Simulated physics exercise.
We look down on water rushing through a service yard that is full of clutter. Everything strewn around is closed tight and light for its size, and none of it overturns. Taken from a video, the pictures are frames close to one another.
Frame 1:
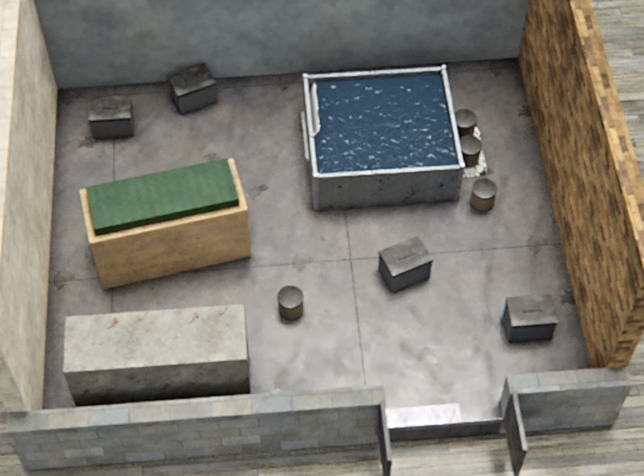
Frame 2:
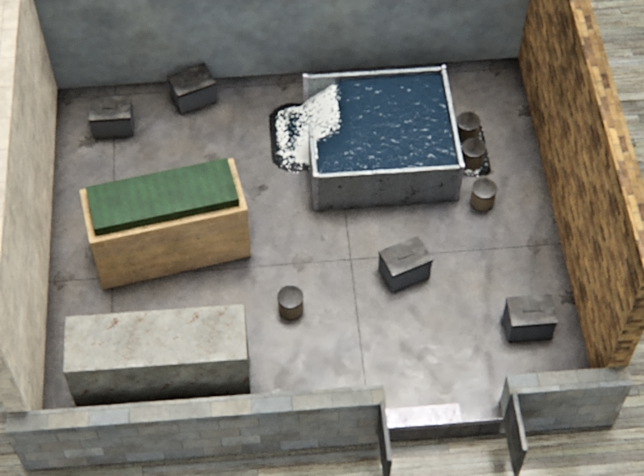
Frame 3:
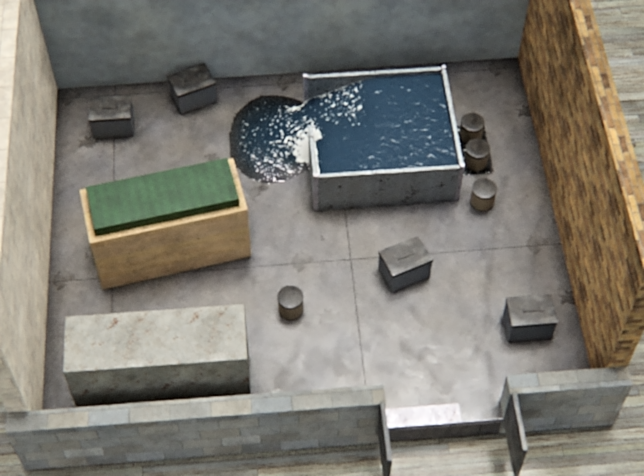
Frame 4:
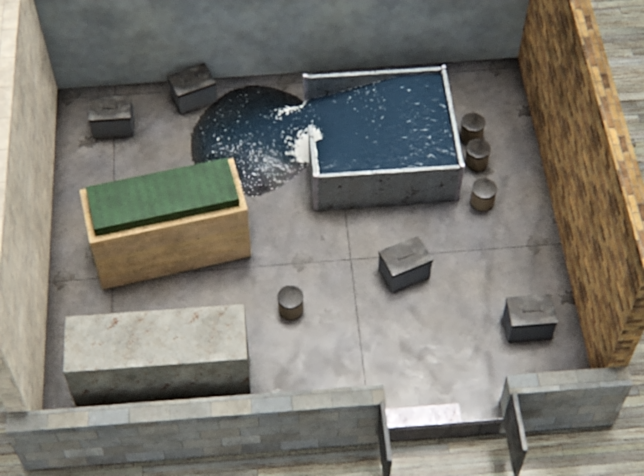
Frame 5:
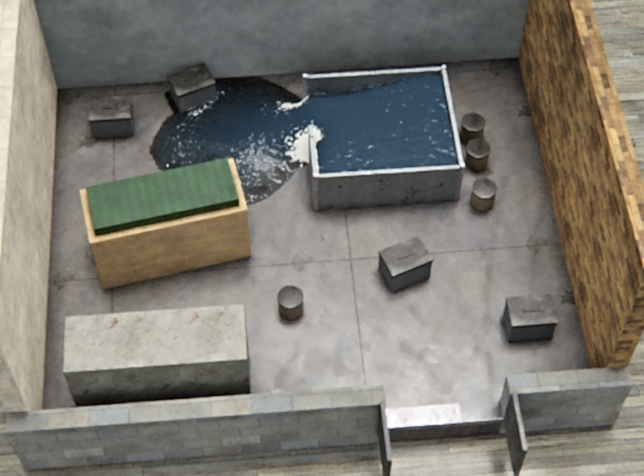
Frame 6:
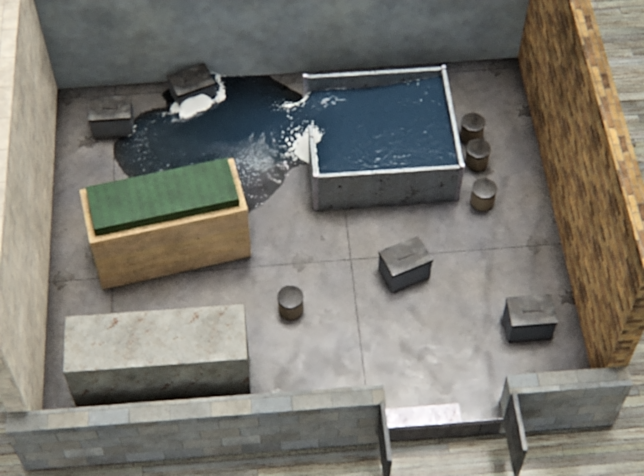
In a cluttered service yard, water bursts from a tank's left side and spreads leftward.
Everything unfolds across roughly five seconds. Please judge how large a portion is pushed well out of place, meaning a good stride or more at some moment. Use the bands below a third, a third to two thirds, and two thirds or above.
It falls below a third.
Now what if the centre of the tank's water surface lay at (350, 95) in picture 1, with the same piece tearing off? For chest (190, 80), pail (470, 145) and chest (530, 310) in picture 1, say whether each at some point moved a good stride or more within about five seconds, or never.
Object by object, in turn: Travelled a good distance, lingered near its place, lingered near its place.
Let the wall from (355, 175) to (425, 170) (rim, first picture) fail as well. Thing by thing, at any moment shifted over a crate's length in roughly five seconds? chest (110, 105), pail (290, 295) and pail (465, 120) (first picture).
One after another: Never gets that far, then goes the distance, then never gets that far.
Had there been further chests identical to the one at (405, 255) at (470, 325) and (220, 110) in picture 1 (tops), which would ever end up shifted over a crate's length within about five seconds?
Going by the order given: Stays in place, pushed clear.
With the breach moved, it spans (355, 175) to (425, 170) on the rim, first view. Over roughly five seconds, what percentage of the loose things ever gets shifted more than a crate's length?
That works out to some 40 %.
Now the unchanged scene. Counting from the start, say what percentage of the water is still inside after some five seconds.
That comes to roughly 100 parts in a hundred.
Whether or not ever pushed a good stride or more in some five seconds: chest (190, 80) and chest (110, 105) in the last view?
First: Goes past it; second: Goes past it.
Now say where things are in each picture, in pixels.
In the first frame, a pail at (470, 145), on the bottom; a pail at (465, 118), on the bottom; 0 of 8 have shifted.
In the second frame, a pail at (474, 147) rests on the ground, close to its start; a pail at (469, 121), on the bottom, close to its start; 2 of 8 have shifted.
In the third frame, a pail at (478, 148), on the bottom, close to its start; a pail at (473, 122), on the bottom, close to its start; 2 of 8 have shifted.
In the fourth frame, a pail at (479, 148) rests on the ground, close to its start; a pail at (474, 122) rests on the ground, close to its start; 2 of 8 have shifted.
In the fifth frame, a pail at (479, 148), on the bottom, close to its start; a pail at (474, 122) rests on the ground, close to its start; 2 of 8 have shifted.
In the sixth frame, a pail at (479, 148), on the bottom, close to its start; a pail at (474, 122) rests on the ground, close to its start; 2 of 8 have shifted.
A moment on, 0 of 8 are well off their spots; 0 afloat.
Next, 2 of 8 are well off their spots; 2 afloat.
Later, 2 of 8 are well off their spots; 2 afloat.
In the end, 2 of 8 are well off their spots, and 2 have been at some point; 2 afloat.
